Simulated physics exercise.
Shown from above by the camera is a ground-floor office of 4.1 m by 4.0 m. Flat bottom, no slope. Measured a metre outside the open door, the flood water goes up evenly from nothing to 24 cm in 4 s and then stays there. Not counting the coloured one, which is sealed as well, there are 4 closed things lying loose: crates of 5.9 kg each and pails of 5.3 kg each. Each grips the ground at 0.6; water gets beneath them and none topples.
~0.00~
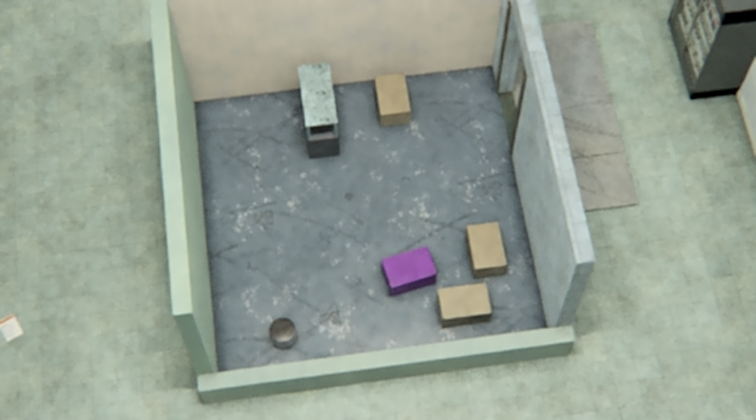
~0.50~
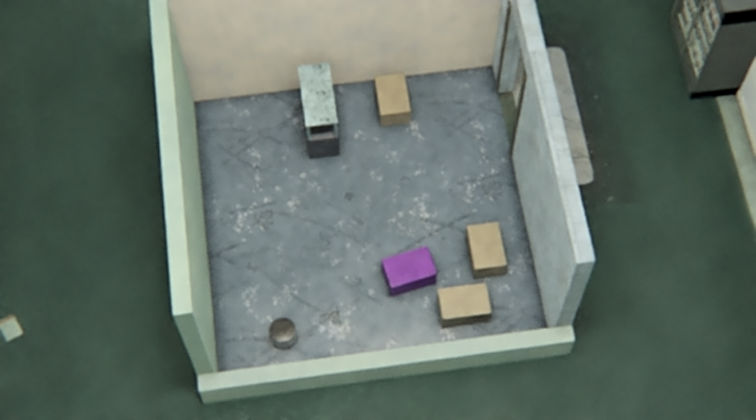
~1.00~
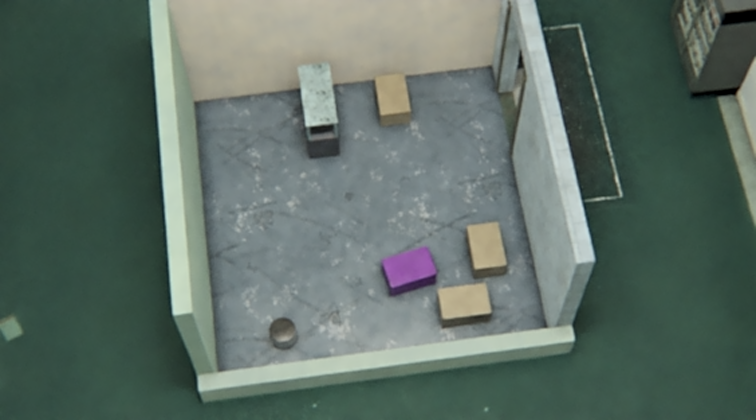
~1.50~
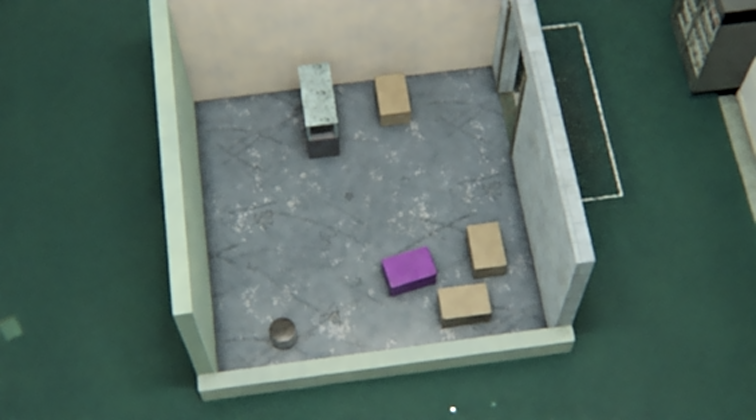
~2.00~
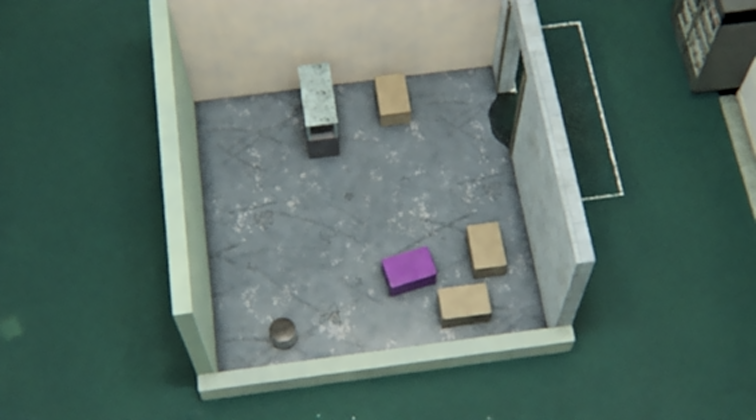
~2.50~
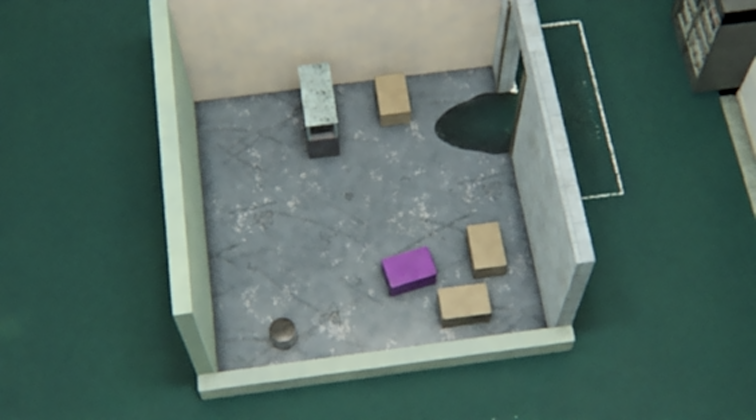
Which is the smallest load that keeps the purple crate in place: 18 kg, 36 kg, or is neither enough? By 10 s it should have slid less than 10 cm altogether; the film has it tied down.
18 kg is enough.
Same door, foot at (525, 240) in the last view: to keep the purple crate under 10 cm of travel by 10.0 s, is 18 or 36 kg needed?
The answer is that only the greater mass suffices.
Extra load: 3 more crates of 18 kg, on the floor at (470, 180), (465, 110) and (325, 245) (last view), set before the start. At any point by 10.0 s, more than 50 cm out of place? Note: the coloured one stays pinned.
In turn: Within it, beyond it, beyond it.
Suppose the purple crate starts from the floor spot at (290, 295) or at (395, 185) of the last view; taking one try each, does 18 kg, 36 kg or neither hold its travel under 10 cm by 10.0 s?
In order: Only the heavier one succeeds; only the heavier one succeeds.
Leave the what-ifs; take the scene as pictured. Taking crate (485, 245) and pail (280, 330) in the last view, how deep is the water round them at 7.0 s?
Depth approx. 1 cm / 4 cm.
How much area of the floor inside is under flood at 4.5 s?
Flooded: Near 6.5 m2.
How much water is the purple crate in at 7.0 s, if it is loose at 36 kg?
Depth: Approx. 2 cm.
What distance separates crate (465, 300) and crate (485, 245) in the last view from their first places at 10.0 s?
5 cm, 0 cm.
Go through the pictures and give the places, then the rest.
In the first frame, the purple crate at (409, 266) rests on the ground; 0.0 m2 under water; 0 of 5 have shifted.
In the second frame, the purple crate at (409, 266) rests on the ground; water covers 0.0 m2; 0 of 5 have shifted.
In the third frame, the purple crate at (409, 266), on the bottom; water covers 0.0 m2; 0 of 5 have shifted.
In the fourth frame, the purple crate at (409, 266), on the bottom; water covers 0.0 m2; 0 of 5 have shifted.
In the fifth frame, the purple crate at (409, 266), on the bottom; 0.1 m2 under water; 0 of 5 have shifted.
In the sixth frame, the purple crate at (409, 266) rests on the ground; 0.6 m2 under water; 0 of 5 have shifted.
After 3.5 s the purple crate would be 0 cm from its start with 18 kg and 0 cm from its start with 36 kg; 0 cm of water round it then.
After 4.5 s the purple crate would be 0 cm from its start with 18 kg and 0 cm from its start with 36 kg; 0 cm of water round it then.
After 7.0 s the purple crate would be 0 cm from its start with 18 kg and 0 cm from its start with 36 kg; 2 cm of water round it then.
After 10.0 s the purple crate would be 0 cm from its start with 18 kg and 0 cm from its start with 36 kg; 4 cm of water round it then.
